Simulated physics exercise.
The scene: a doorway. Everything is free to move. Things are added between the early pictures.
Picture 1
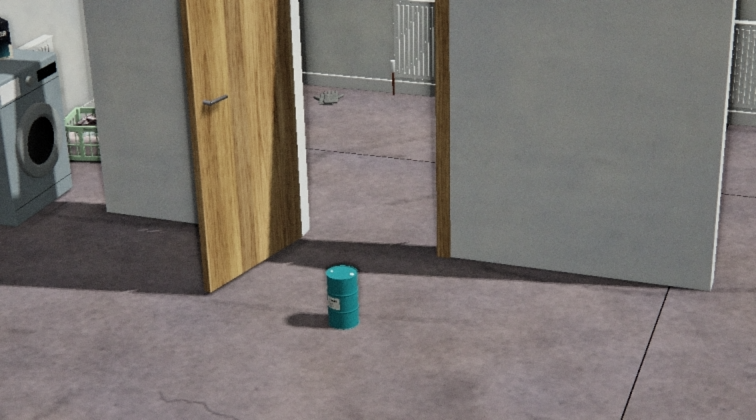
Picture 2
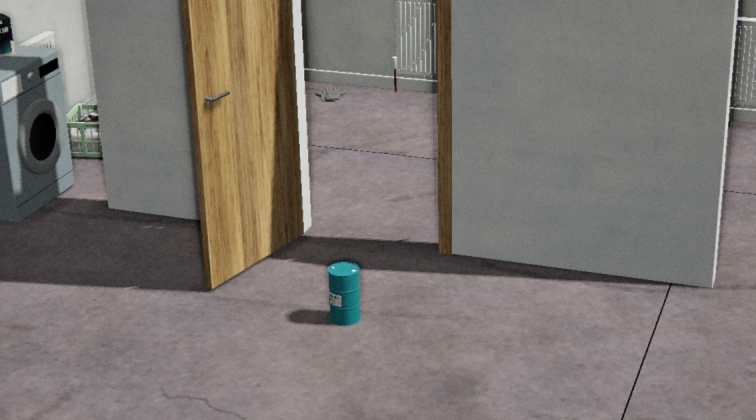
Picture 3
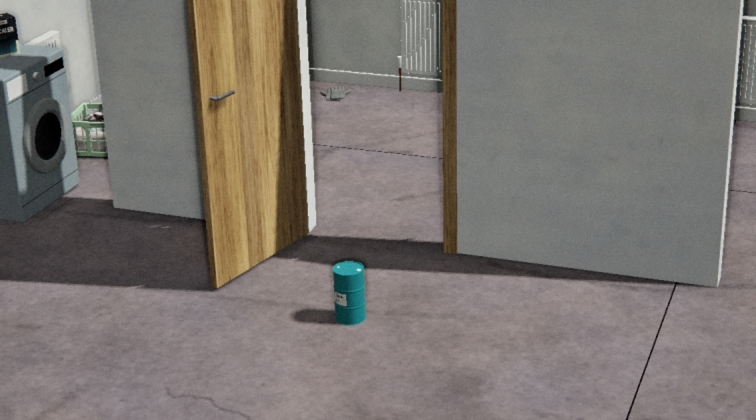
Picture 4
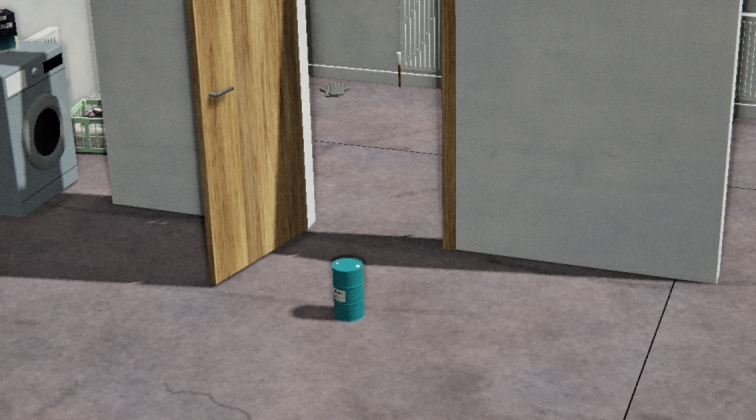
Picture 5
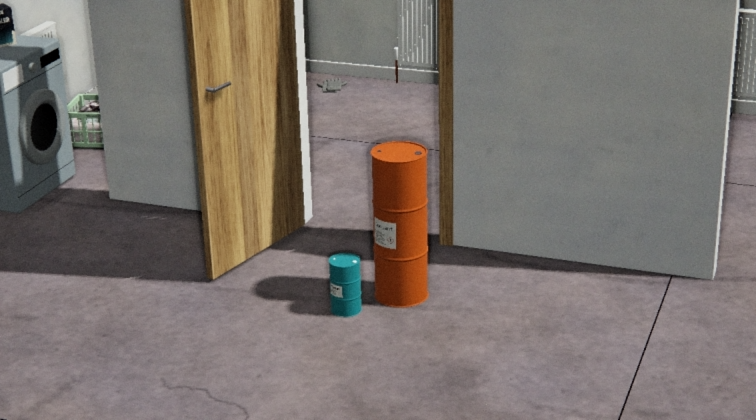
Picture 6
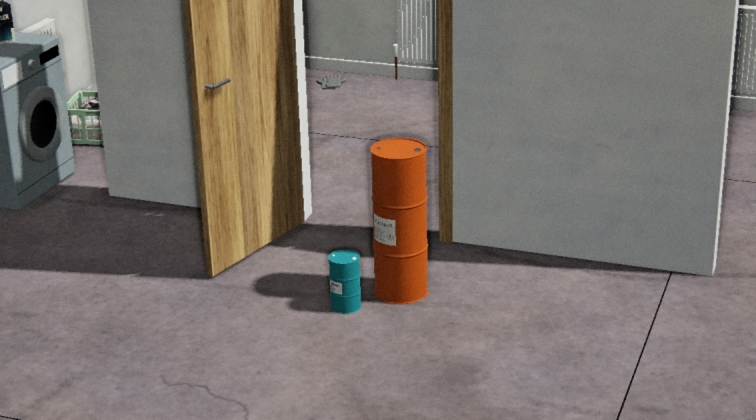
A wooden door stands wide open between grey walls in a room with a stained concrete floor, seen from slightly above, with a washing machine and a green crate at the left. A small turquoise canister stands alone on the floor near the door, then a much taller orange drum appears just to its right. The door and canister stay still while the view shifts very slightly.
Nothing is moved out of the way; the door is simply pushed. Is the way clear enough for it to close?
In the end the door closes.
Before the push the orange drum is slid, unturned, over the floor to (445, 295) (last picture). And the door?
Then it closes.
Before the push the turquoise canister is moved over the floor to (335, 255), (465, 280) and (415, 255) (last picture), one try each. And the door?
First try: It closes; second try: It reaches the frame; third try: It jams.
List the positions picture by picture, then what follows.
Door wide open and still; turquoise canister (343, 298), in the first frame.
Door wide open and still; turquoise canister (345, 294), in the second frame.
Door wide open and still; turquoise canister (350, 293), in the third frame.
Door wide open and still; turquoise canister (348, 290), in the fourth frame.
Door wide open and still; turquoise canister (345, 285), in the fifth frame.
Door wide open and still; orange drum (400, 221); turquoise canister (345, 282), in the sixth frame.
Then, 0.80 s later than the last frame, door 83° open.
Then, 1.40 s later than the last frame, door 52° open.
Then, 2.00 s later than the last frame, door 17° open.
When it is over, door 0° open; both as before. End places, in pixels of the last picture, orange drum near (400, 221).
